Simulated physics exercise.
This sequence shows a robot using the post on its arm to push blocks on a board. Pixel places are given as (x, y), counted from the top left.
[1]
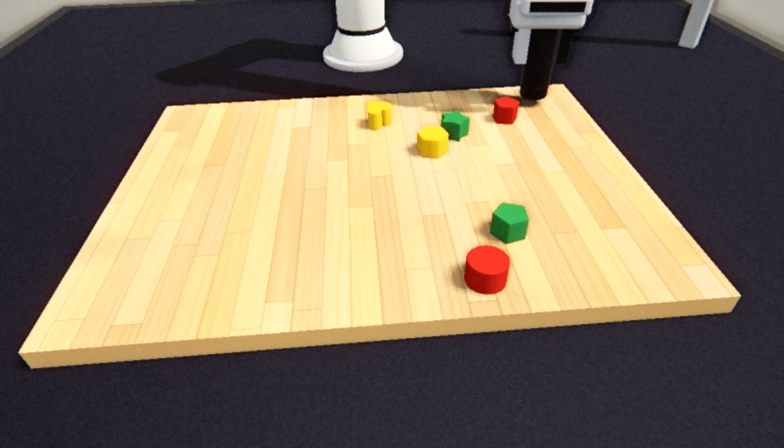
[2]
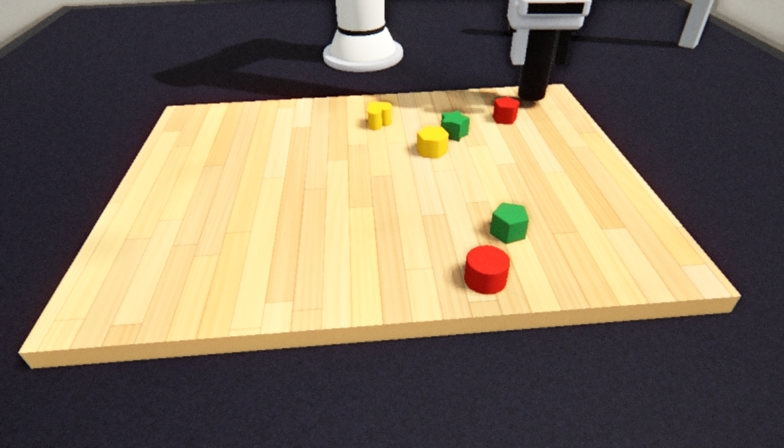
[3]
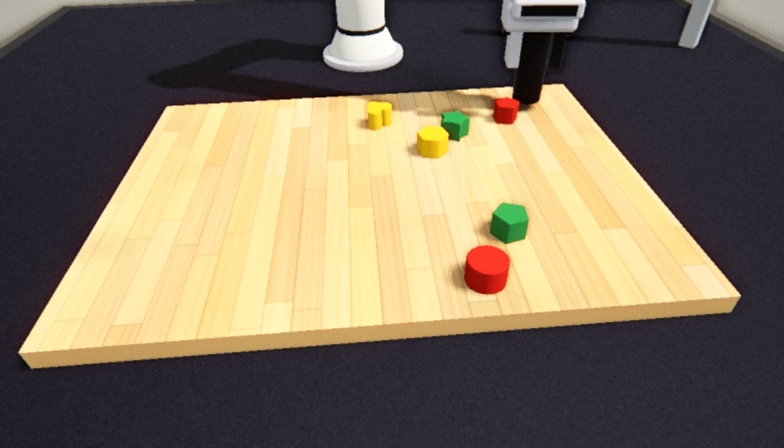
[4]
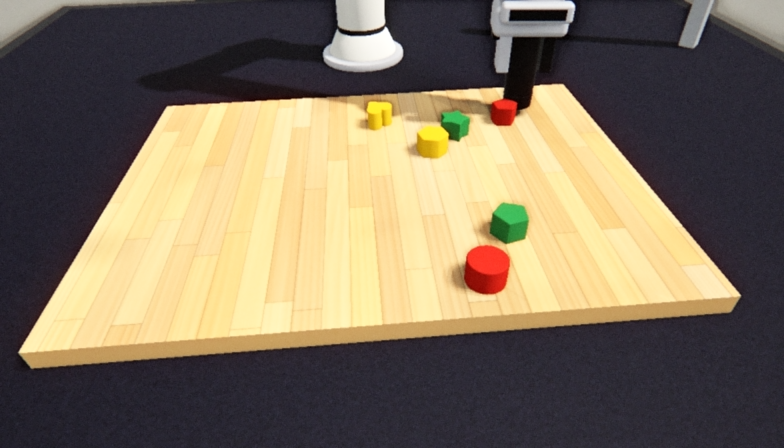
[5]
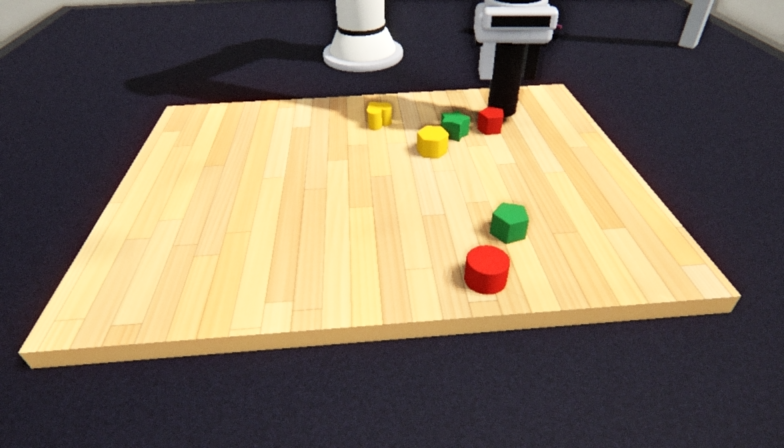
Black post on a robot arm moving left along the board's far edge, nudging a small red block toward a green one.
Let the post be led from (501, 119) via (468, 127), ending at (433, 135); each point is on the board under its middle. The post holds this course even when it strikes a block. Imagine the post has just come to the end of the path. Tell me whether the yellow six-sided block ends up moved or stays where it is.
The yellow six-sided block will be pushed away from where it stands.
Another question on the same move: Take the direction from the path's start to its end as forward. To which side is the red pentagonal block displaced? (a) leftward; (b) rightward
I choose a.
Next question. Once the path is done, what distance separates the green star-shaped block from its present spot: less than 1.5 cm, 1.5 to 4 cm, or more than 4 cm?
Final distance: More than 4 cm.
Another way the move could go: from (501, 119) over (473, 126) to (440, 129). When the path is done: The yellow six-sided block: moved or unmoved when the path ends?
Shifted.
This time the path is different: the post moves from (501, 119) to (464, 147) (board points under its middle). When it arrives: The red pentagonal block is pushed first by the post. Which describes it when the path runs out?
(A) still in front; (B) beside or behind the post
That would be A.
On the path given first. One third of the way, post at (480, 117); red pentagonal block at (481, 119), turned 20° anticlockwise.
Two thirds of the way, post at (457, 122); yellow six-sided block at (431, 134); green star-shaped block at (439, 121); red pentagonal block at (480, 122), turned 40° anticlockwise.
At the end, post at (433, 127); yellow heart unmoved; yellow six-sided block at (422, 140), turned 55° anticlockwise; green star-shaped block at (416, 127), turned 20° anticlockwise; red pentagonal block at (480, 122), turned 40° anticlockwise.
